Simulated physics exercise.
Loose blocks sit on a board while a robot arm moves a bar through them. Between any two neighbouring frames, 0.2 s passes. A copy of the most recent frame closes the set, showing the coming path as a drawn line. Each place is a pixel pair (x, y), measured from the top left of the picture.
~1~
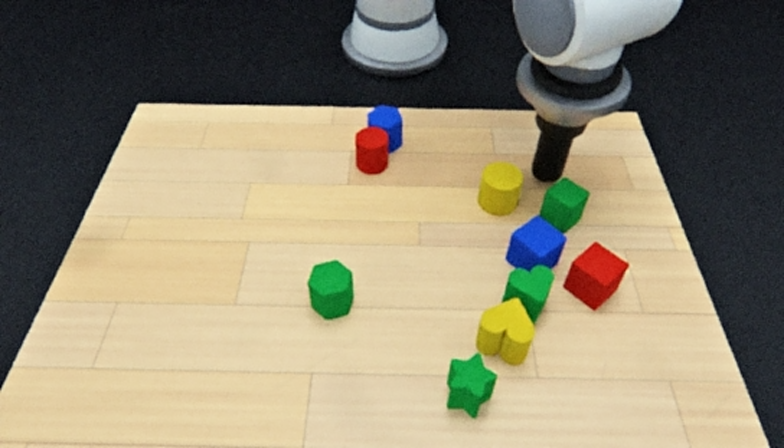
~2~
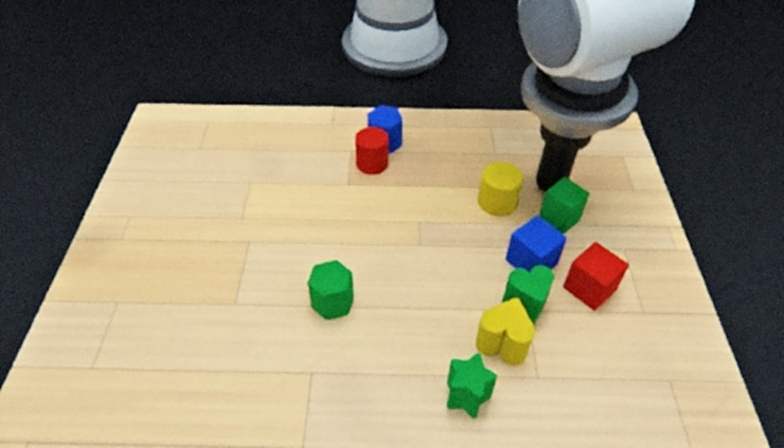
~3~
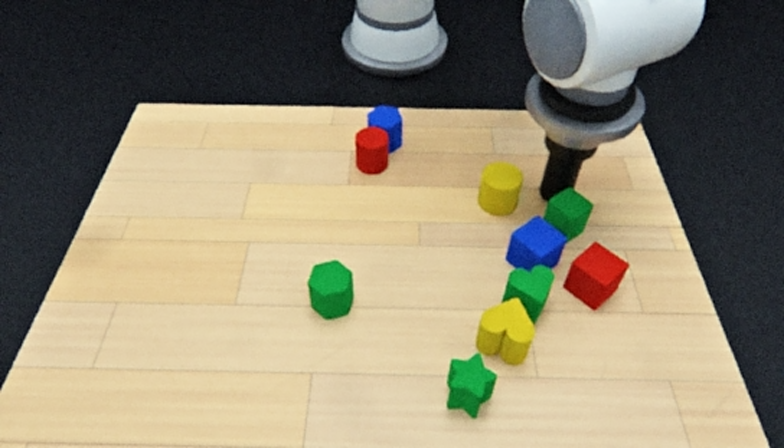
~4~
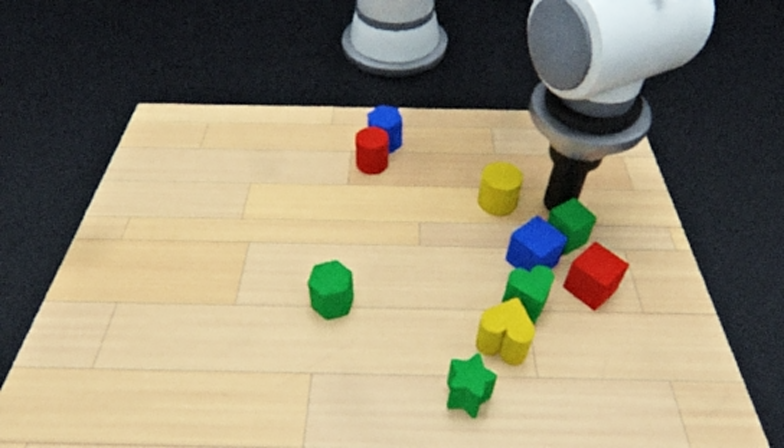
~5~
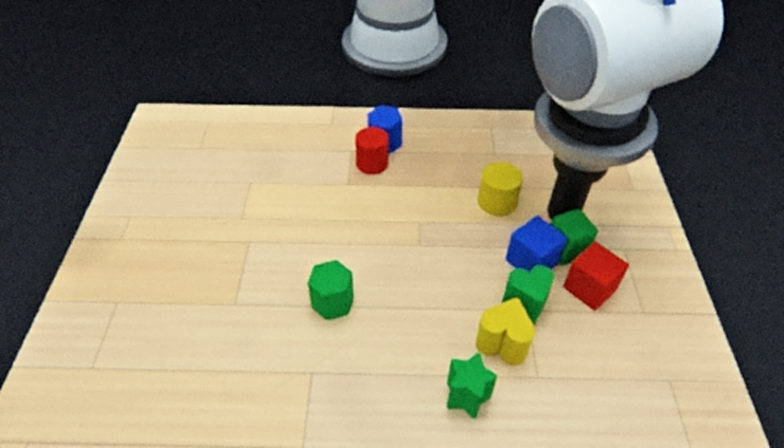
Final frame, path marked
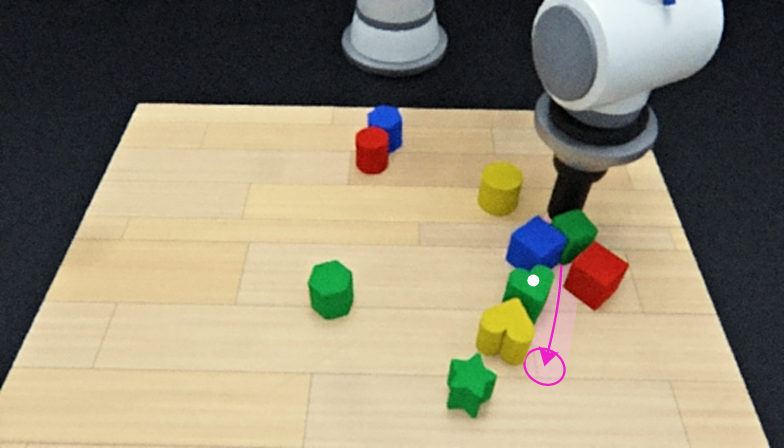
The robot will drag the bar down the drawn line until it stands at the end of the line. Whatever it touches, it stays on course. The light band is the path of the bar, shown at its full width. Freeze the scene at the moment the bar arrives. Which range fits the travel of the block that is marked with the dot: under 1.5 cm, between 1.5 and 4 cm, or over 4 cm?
It's set to move 1.5-4 cm.
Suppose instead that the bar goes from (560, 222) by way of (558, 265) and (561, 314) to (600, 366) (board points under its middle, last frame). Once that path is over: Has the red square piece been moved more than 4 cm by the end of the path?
Yes.
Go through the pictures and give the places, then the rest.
Bar tip at (546, 173); block tops, yellow heart at (509, 320); green heart at (533, 280); blue square piece at (540, 235); green square piece at (568, 192); red square piece at (601, 263), in the first picture.
Bar at (551, 184); blocks unchanged, in the second picture.
Bar at (555, 194); green square piece at (572, 202), in the third picture.
Bar at (559, 205); green square piece at (574, 213), in the fourth picture.
Bar at (563, 215); yellow heart at (509, 320); green heart at (533, 280); blue square piece at (540, 235); green square piece at (576, 223); red square piece at (601, 263), in the fifth picture.
Path on the board, from (560, 222) through (561, 265) and (556, 313) to (544, 366); the dot is on the green heart.
What follows on the original path. One third of the way, bar at (564, 258); blue square piece at (533, 243), turned 35° clockwise; green square piece at (594, 267), turned 15° anticlockwise; red square piece at (621, 296).
Two thirds of the way, bar at (559, 307); yellow heart at (503, 324), turned 20° anticlockwise; green heart at (522, 290), turned 40° clockwise; blue square piece at (530, 246), turned 50° clockwise; green square piece at (604, 306), turned 45° anticlockwise; red square piece at (646, 326), turned 25° anticlockwise.
At the end, bar at (547, 360); yellow heart at (498, 326), turned 35° anticlockwise; green heart at (518, 295), turned 70° clockwise; blue square piece at (530, 246), turned 50° clockwise; green square piece at (605, 308), turned 45° anticlockwise; red square piece at (647, 327), turned 25° anticlockwise.
